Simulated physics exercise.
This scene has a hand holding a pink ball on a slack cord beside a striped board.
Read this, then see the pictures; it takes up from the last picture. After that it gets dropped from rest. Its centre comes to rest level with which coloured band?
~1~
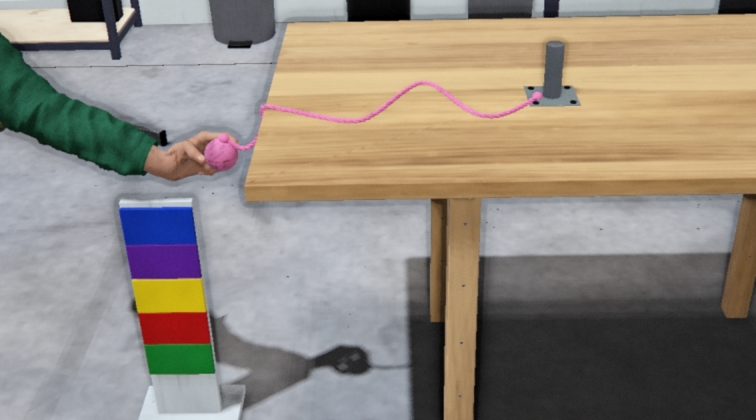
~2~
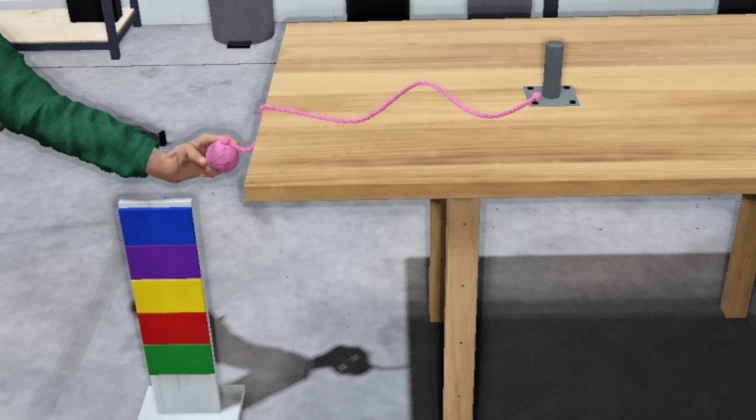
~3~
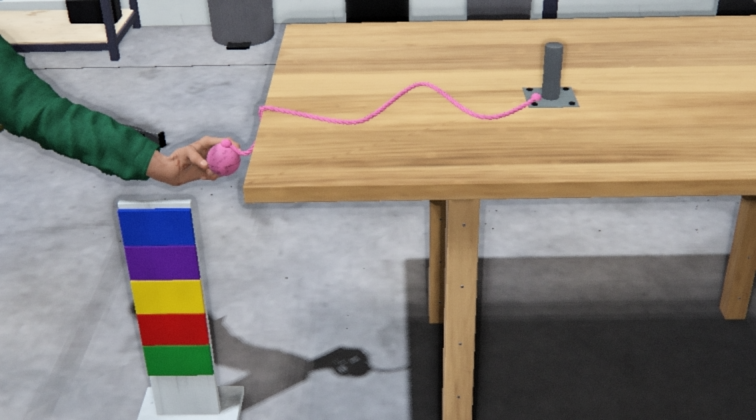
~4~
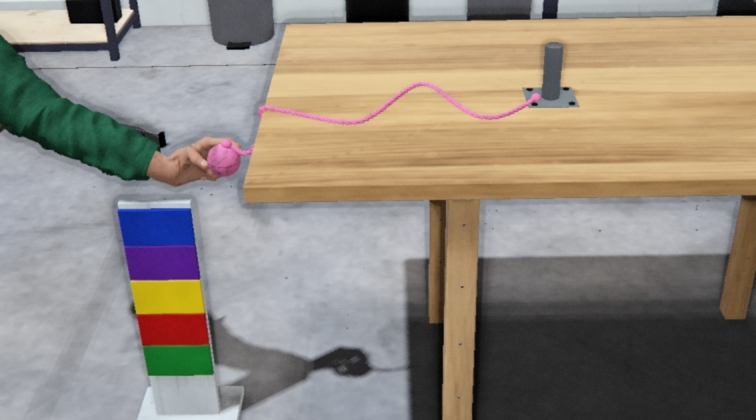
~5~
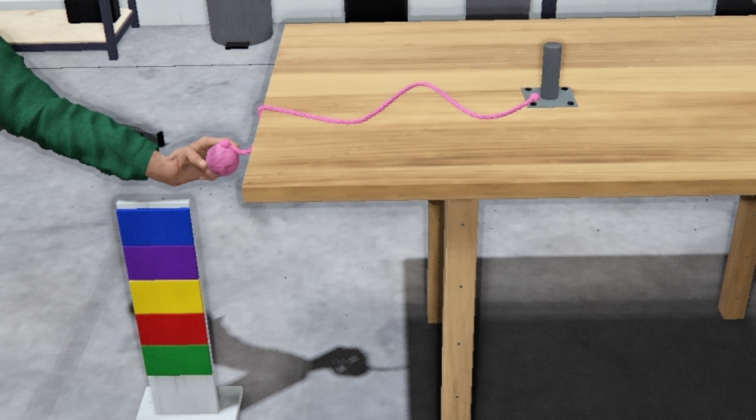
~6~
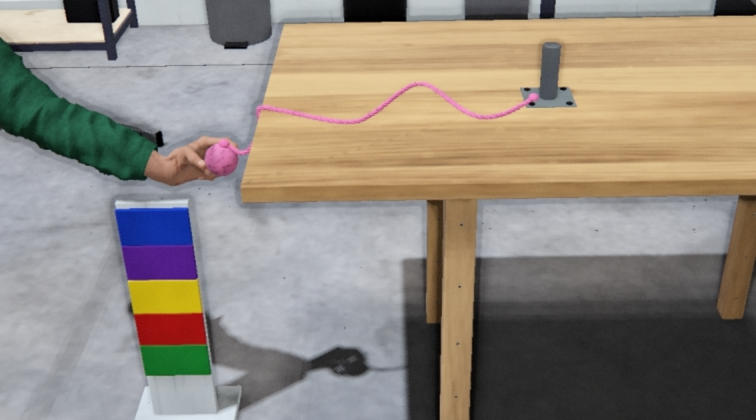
With the yellow one.
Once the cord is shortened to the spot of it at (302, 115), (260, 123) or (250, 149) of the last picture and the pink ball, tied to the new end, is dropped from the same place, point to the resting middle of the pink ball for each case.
In turn, (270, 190) for the first, (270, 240) for the second and (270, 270) for the third.
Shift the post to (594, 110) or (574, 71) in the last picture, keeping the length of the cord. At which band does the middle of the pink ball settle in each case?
For the first spot, purple; for the second, purple.
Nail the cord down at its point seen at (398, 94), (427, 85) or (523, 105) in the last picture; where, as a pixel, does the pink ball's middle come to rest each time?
Near (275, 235), then (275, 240), then (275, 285).
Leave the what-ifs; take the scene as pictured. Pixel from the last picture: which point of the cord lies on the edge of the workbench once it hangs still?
About (368, 116).
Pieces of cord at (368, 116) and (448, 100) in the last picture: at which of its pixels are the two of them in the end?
First: (262, 111). Second: (403, 99).
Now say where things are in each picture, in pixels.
Pink ball (222, 154); blue (158, 228); purple (164, 263); yellow (169, 297); red (174, 329); green (180, 360), in the first frame.
Pink ball (223, 157); cord through (511, 111) (452, 98) (402, 92) (355, 121) (272, 108), in the second frame.
Pink ball (224, 160), in the third frame.
Pink ball (224, 160); cord through (511, 113) (451, 100) (402, 94) (354, 123) (271, 109), in the fourth frame.
Pink ball (223, 160), in the fifth frame.
Pink ball (221, 160); cord through (508, 112) (449, 99) (399, 93) (352, 122) (268, 109), in the sixth frame.
A little later, ball near (275, 288); level with yellow.
Next, ball near (280, 290); level with yellow.
When it is over, ball near (278, 292); level with yellow. Its centre hangs level with the yellow band.
